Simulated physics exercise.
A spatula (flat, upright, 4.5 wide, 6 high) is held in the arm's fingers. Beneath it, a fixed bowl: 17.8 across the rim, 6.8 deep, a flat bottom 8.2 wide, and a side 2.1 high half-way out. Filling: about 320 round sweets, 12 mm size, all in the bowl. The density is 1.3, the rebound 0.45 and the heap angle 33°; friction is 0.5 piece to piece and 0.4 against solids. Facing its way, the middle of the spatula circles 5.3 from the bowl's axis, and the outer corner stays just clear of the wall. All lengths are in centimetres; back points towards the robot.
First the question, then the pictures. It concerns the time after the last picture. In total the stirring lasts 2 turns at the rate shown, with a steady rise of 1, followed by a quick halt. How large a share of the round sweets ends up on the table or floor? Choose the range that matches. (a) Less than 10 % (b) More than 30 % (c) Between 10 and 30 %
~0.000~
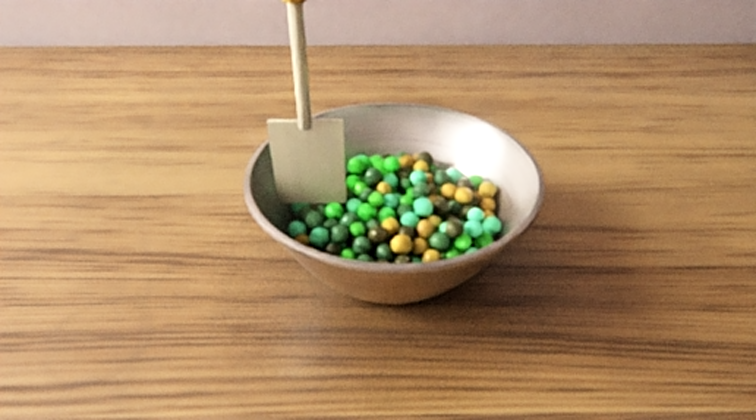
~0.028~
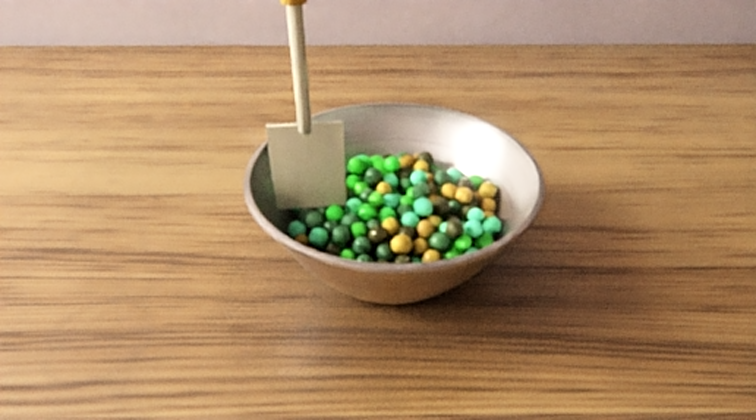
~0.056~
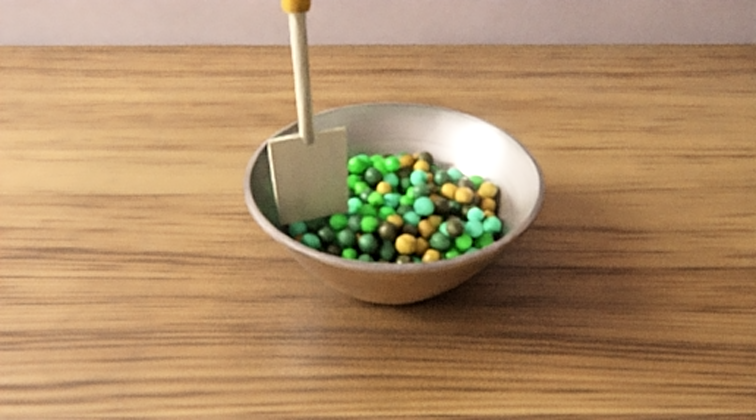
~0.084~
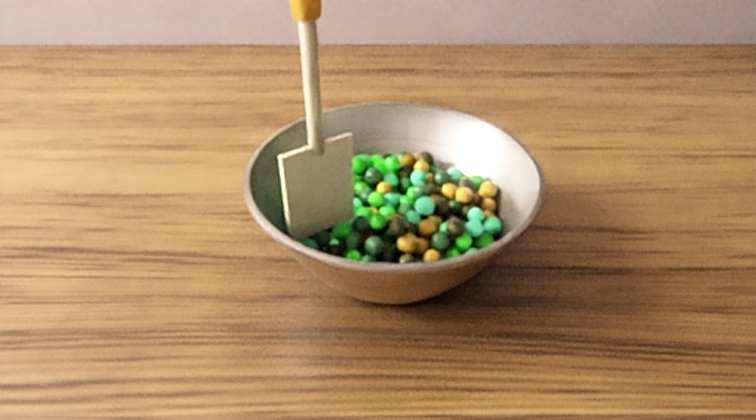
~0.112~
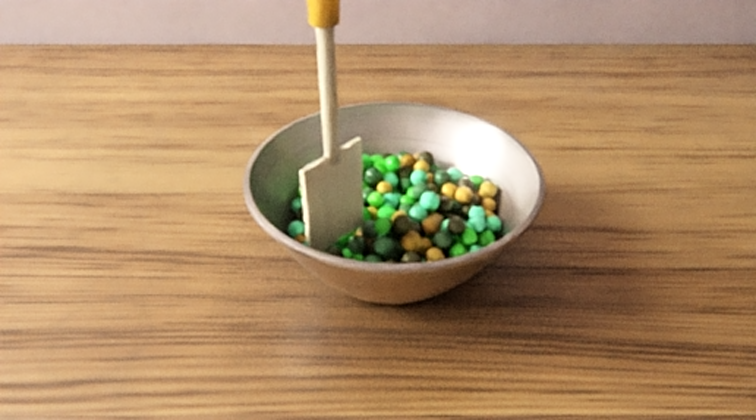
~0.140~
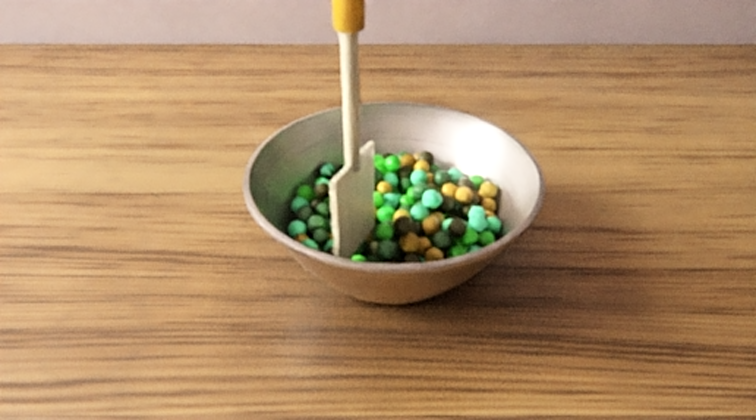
Less than 10 %.
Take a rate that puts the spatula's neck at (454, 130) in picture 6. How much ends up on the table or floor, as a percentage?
I'd put it close to 10 per cent.
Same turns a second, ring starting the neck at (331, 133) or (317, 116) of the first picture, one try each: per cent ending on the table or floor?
Roughly 15 % and 20 %.
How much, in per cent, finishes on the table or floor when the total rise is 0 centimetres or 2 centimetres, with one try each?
Around 10 percent, then 5 percent.
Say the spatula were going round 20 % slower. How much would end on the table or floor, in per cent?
Estimated share: Near 5 %.
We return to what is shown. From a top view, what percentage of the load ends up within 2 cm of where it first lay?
Near 80 per cent of the pieces.
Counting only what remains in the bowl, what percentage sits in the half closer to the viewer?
Roughly 50 percent of it.
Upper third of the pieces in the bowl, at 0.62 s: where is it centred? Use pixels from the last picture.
Upper-third centre: Approx. (361, 199) px.
After 0.62 s, 323° round, highest piece 8 above the table; 315 in the bowl, 4 on the table or floor, 2 in flight or on the tool.
After 1.09 s, 220° round, highest piece 5 above the table; 307 in the bowl, 13 on the table or floor, 1 in flight or on the tool.
After 1.53 s, 0° round, highest piece 6 above the table; 306 in the bowl, 15 on the table or floor.
After 2.23 s, 0° round, highest piece 6 above the table; 306 in the bowl, 15 on the table or floor.
In the end, 306 in the bowl, 15 on the table or floor. That is 5 % on the table or floor.
